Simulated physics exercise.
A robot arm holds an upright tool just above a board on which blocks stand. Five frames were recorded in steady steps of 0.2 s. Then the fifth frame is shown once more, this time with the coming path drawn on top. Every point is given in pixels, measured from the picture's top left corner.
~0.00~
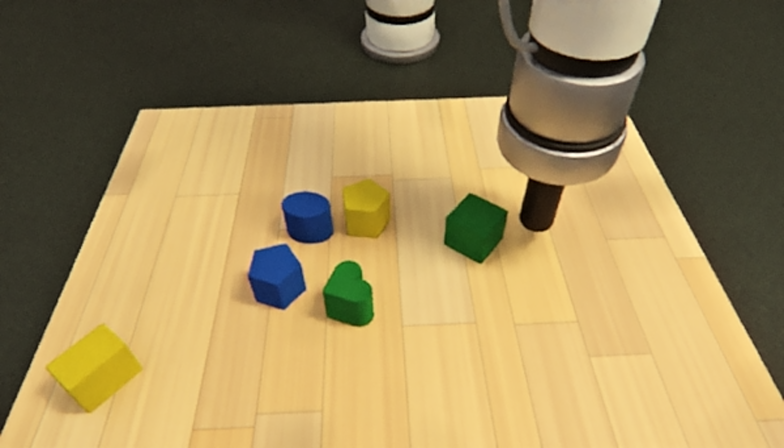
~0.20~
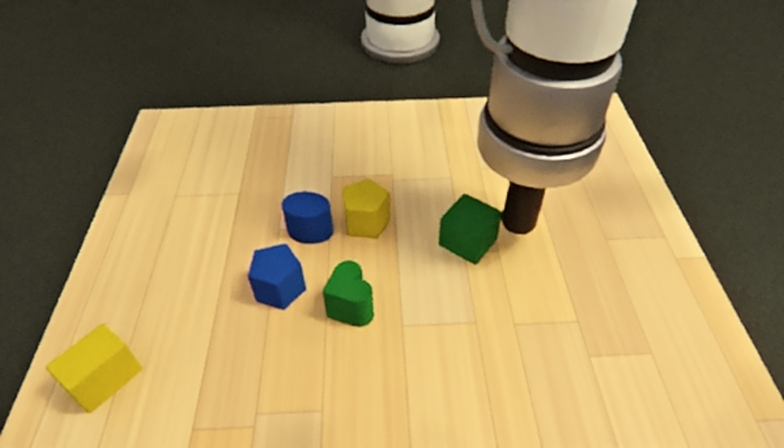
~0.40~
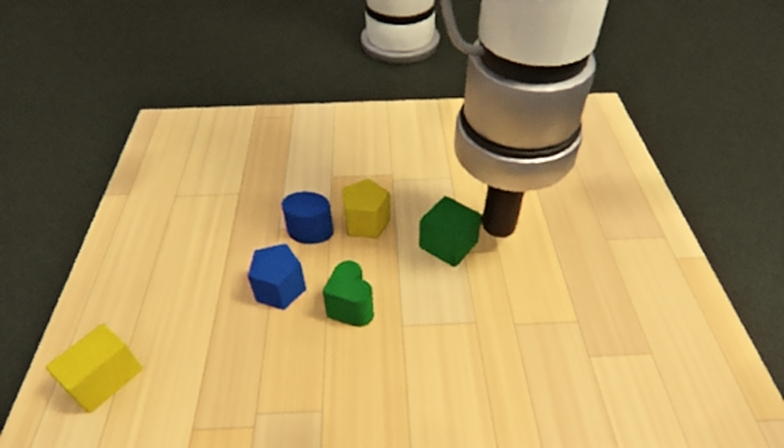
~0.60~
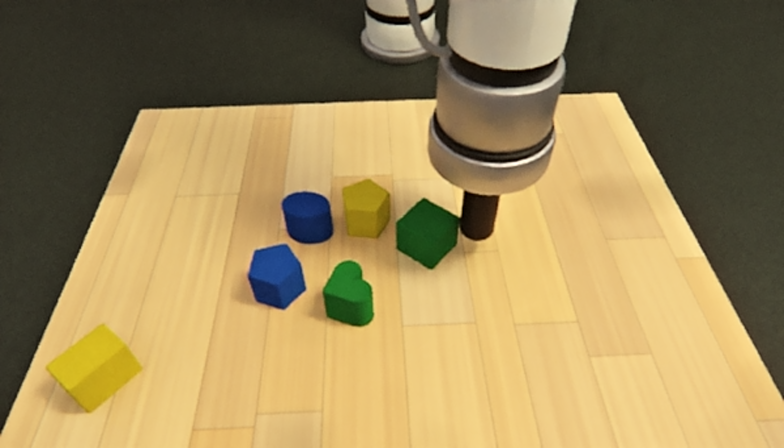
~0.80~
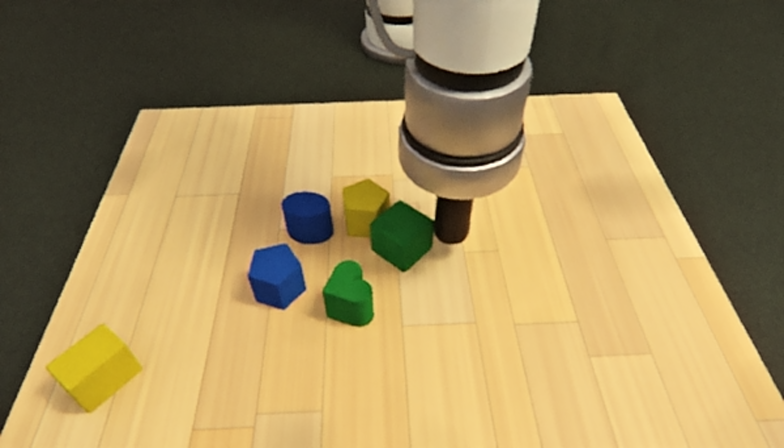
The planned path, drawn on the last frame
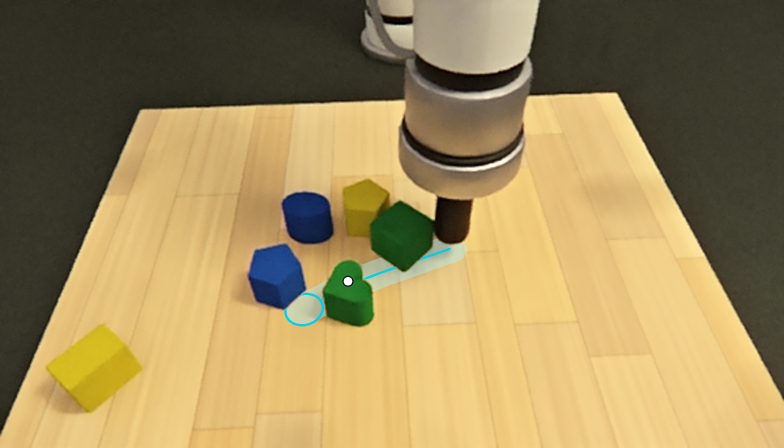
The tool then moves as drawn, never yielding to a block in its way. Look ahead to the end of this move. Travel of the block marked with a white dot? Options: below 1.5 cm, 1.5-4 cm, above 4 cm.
It goes 1.5 to 4 cm.
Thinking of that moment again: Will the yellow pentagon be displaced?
Yes
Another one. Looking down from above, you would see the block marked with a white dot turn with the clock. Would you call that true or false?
False
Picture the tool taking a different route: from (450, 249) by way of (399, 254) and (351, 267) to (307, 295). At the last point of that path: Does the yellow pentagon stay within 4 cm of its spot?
Going by the path, yes.
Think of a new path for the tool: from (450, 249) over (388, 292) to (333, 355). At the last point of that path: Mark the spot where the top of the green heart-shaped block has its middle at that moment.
It should be at about (303, 305).
Path on the board, from (450, 249) by way of (378, 274) to (304, 309); the dot is on the green heart-shaped block.
What follows on the original path. One third of the way, tool (402, 250); yellow pentagon (353, 192), turned 40° clockwise; green four-sided block (354, 226), turned 25° clockwise.
Two thirds of the way, tool (351, 269); green heart-shaped block (339, 292), turned 30° anticlockwise; yellow pentagon (351, 192), turned 50° clockwise; green four-sided block (327, 228), turned 80° clockwise.
At the end, tool (301, 294); blue pentagon (268, 262); green heart-shaped block (322, 306), turned 105° anticlockwise; yellow pentagon (351, 192), turned 50° clockwise; green four-sided block (324, 228), turned 90° clockwise.
